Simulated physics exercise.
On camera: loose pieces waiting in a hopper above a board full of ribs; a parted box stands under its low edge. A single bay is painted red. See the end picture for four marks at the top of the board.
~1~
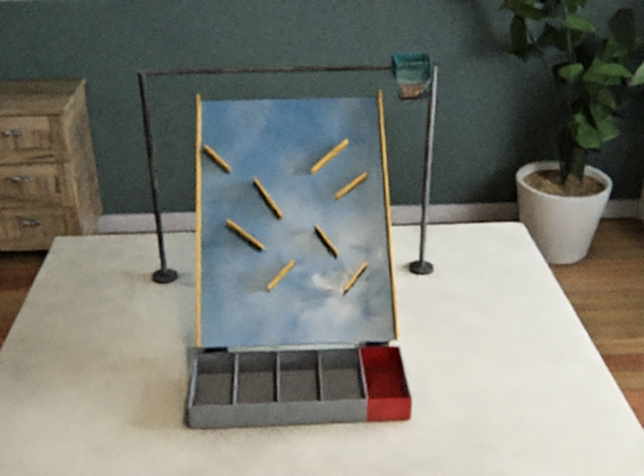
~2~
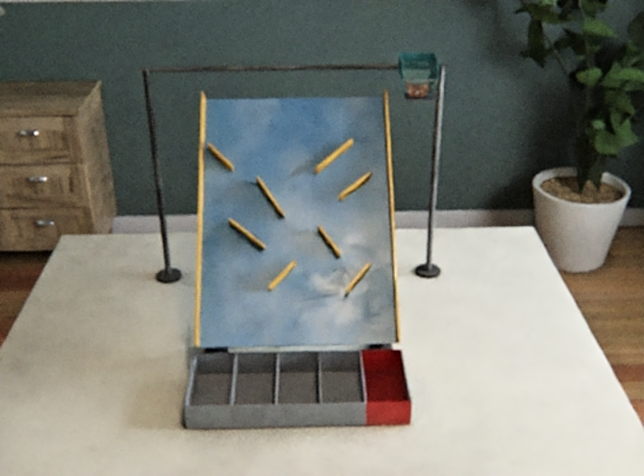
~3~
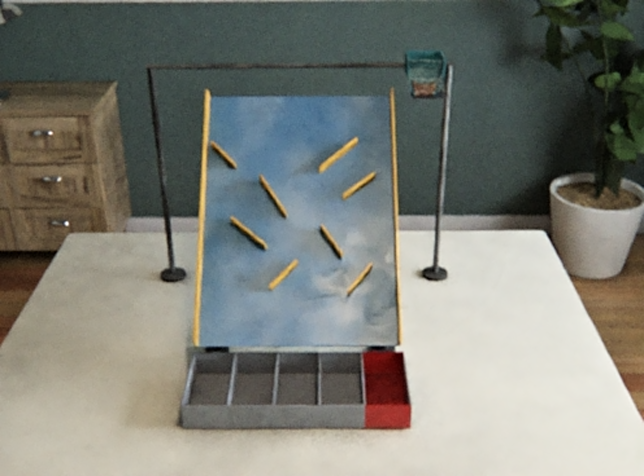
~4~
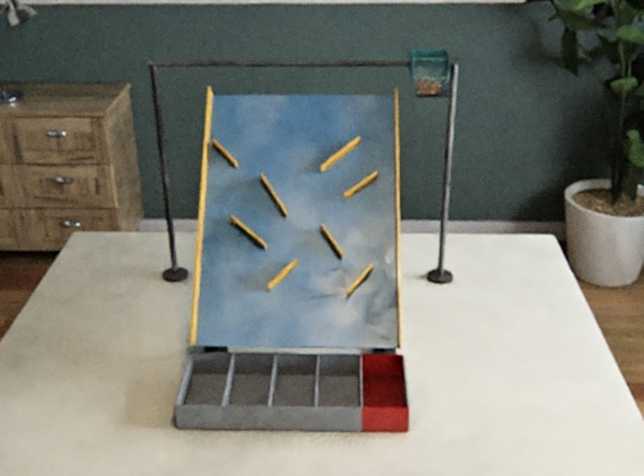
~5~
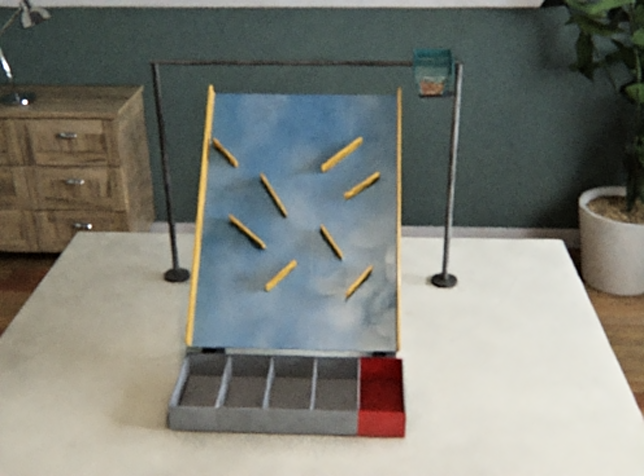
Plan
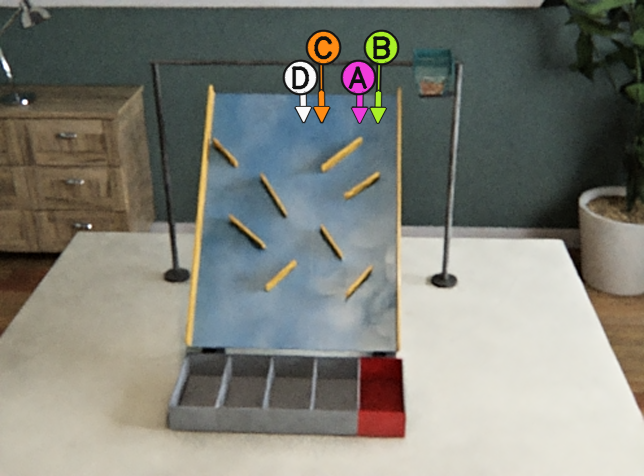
A tilted blue, cloud-patterned board with yellow ribs and side rails stands on a pale table in a green-walled room, seen from the front and slightly above. A teal hopper holding small brownish pieces hangs at the right of a dark overhead bar, above a gray tray whose rightmost bay is red, with wooden drawers and a potted plant behind. The camera slowly arcs right, revealing a lamp at left, while everything else stays still.
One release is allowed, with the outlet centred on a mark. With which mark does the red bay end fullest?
Mark B does it best.
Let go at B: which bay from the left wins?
The fifth from the left.
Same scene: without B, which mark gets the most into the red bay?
A.
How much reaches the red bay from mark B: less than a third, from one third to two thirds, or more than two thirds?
It is from one third to two thirds.
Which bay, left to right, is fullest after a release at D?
The fourth.
On the marked copy, mark A meets the board at (359, 117); mark B meets the board at (377, 117); mark C meets the board at (321, 116); mark D meets the board at (303, 116).
Choosing A, about a quarter in the red bay, most in other bays, a stray few outside the box.
Choosing B, about a third in the red bay, about half in other bays, a small part outside the box.
Choosing C, a stray few in the red bay, nearly all in other bays, a small part outside the box.
Choosing D, a small part in the red bay, nearly all in other bays.
